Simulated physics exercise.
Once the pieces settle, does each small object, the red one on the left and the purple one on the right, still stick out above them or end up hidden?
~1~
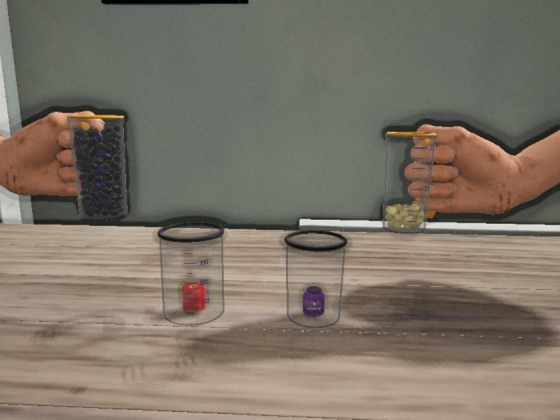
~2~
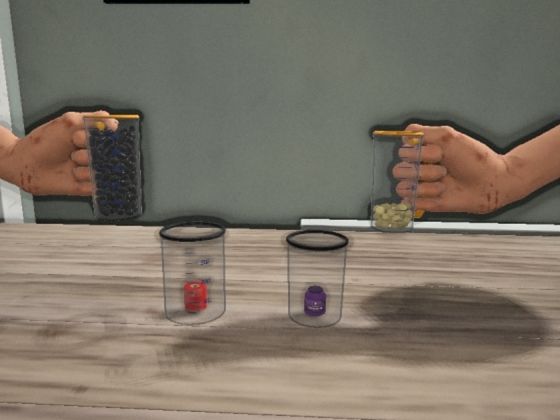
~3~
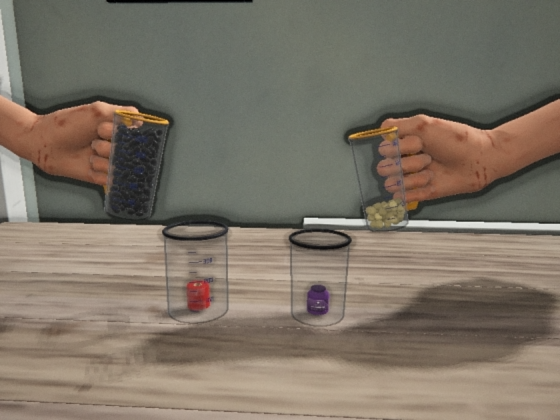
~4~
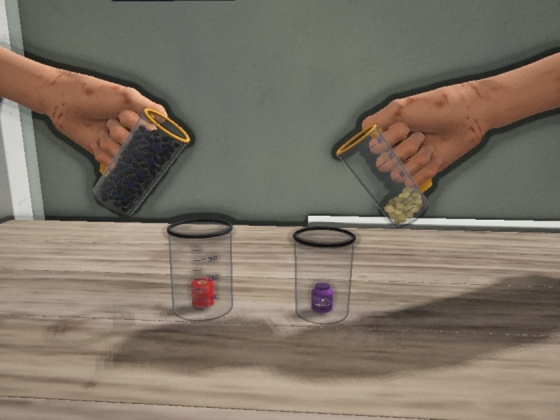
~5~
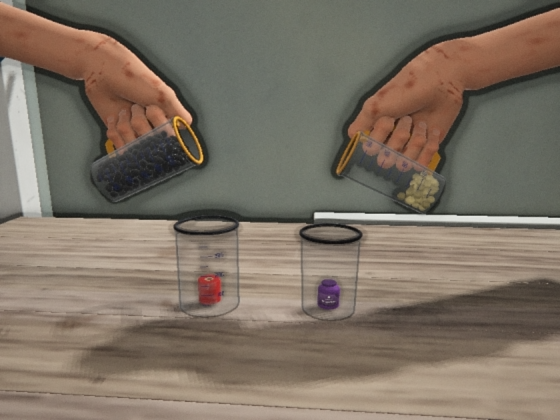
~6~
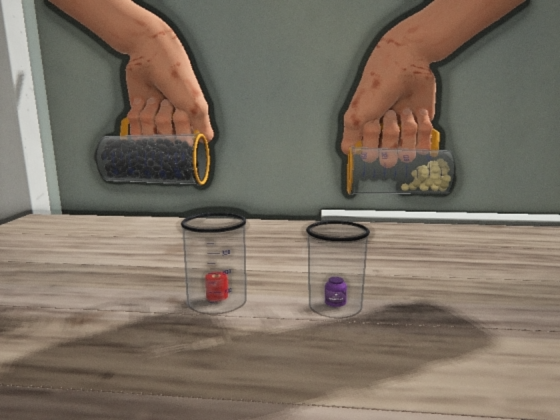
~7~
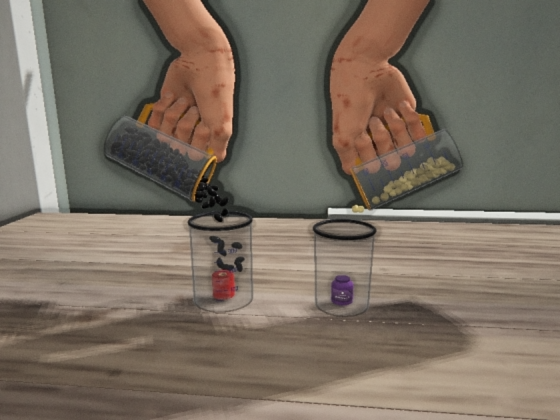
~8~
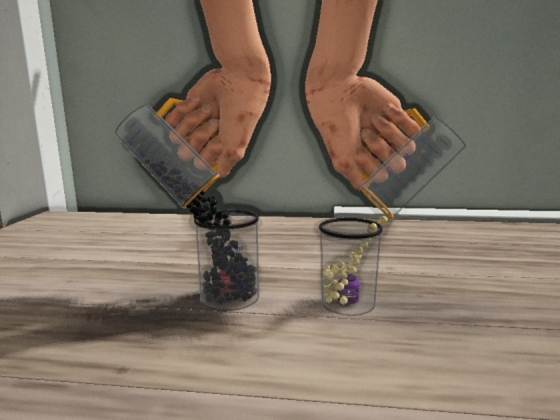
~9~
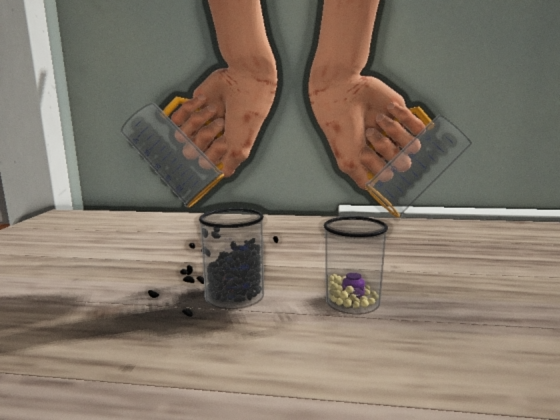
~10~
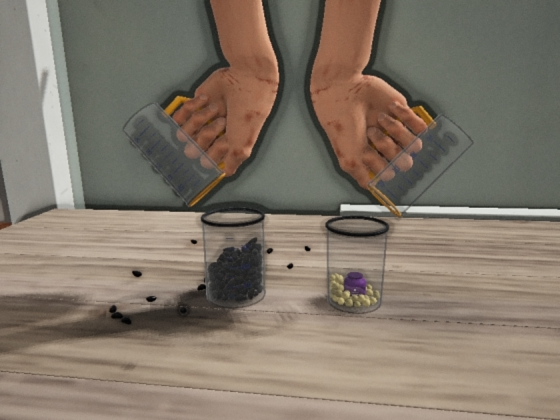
The red object on the left ends up hidden under the dark pieces. The purple object on the right still sticks out above the pale ones.
